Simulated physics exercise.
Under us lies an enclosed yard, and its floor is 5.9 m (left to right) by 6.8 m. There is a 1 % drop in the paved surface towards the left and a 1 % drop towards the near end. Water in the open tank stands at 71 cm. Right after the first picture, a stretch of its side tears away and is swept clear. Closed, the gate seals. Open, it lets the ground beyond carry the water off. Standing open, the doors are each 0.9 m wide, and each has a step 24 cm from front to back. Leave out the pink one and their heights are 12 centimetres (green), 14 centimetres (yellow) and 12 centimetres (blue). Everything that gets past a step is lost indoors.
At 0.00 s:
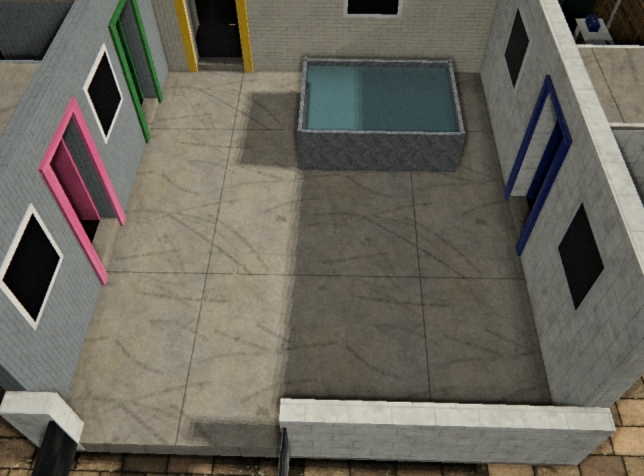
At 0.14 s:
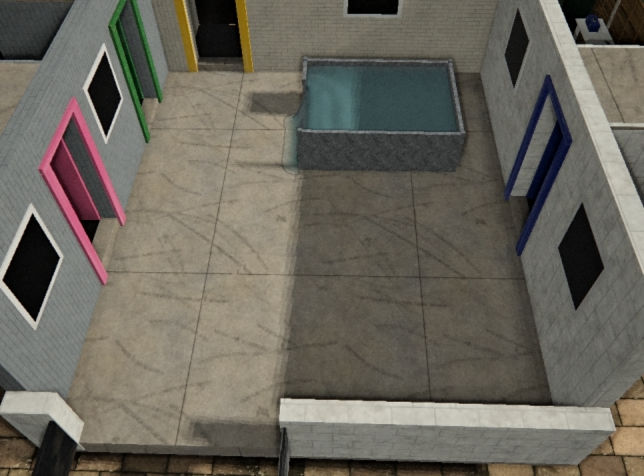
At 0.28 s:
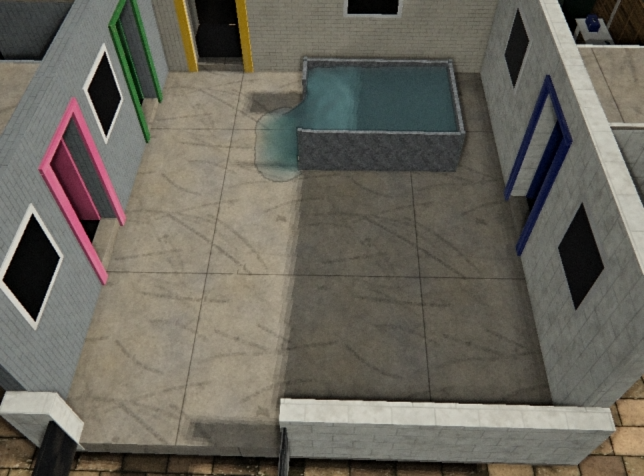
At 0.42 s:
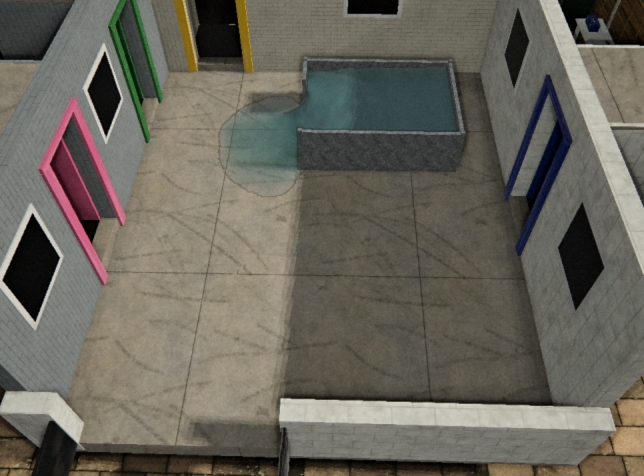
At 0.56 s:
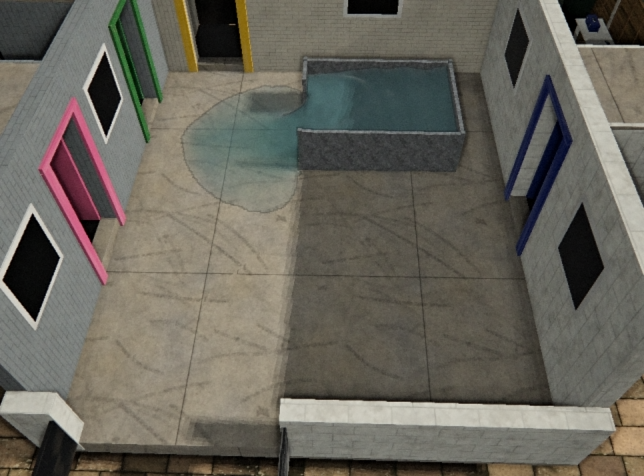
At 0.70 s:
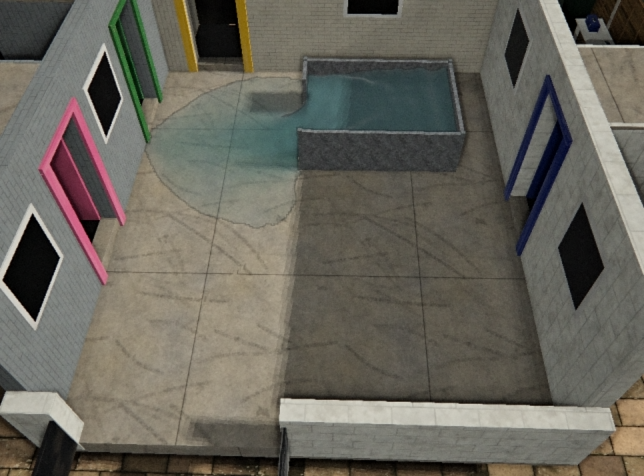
Water pours from the left side of an open tank and spreads across the paved yard.
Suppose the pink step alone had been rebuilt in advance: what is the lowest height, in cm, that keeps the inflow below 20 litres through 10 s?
About 14.5 cm.
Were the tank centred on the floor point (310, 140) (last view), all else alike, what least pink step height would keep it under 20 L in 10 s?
13.0 cm or thereabouts.
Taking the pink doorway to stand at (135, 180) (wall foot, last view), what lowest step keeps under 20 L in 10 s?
Roughly 30 cm.
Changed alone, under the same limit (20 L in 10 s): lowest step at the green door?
At the green door you'd want roughly 30 cm.
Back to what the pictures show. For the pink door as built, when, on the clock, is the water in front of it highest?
The level tops out around 2.0 s.
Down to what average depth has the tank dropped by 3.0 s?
Some 27 cm.
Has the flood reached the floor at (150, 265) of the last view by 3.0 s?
At that moment it's submerged.
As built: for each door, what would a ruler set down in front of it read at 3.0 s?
Centimetres: Green = 28, yellow = 14, blue = 0, pink = 19.
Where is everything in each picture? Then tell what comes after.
In the first frame, still water, 71 cm deep, in the open tank at (379, 98); the pink door at (91, 205) is dry.
In the second frame, the front is at (286, 165), 0.3 m from the gap at (305, 128); 0.3 m2 of floor is wet, 71 cm left at the back.
In the third frame, the gap is at (305, 130), the front 0.8 m out at (259, 149); the back of the open tank holds 71 cm.
In the fourth frame, the front is at (224, 148), 1.4 m from the gap at (305, 132); 2.4 m2 of floor is wet, 71 cm left at the back.
In the fifth frame, water pours out at (305, 132) and has run 2.0 m, to (187, 141); about 6 cm deep outside, 70 cm at the back.
In the sixth frame, the front is at (150, 145), 2.6 m from the gap at (305, 132); 6.0 m2 of floor is wet, 62 cm left at the back; the pink door at (91, 205), 3.6 m from the gap, is still 1.4 m from the nearest water.
After 1.4 s water covers 25 % of the floor, deepest (40 cm) near (295, 149); 9 cm at the pink door, 0 litres in over its 20 cm step.
After 3.0 s water covers 40 % of the floor, deepest (34 cm) near (61, 421); 19 cm at the pink door, 3 litres in over its 20 cm step.
After 10.0 s water covers 75 % of the floor, deepest (12 cm) near (61, 421); 7 cm at the pink door, 3 litres in over its 20 cm step.
At the pink door as built, the water arrived by 1.4 s and peaked near 23 cm at 2.0 s.
Run again over the same 10 s with other heights there, 37 litres in over 12 cm, 14 litres over 16 cm. The limit of 20 litres is kept from about 14.5 cm up.
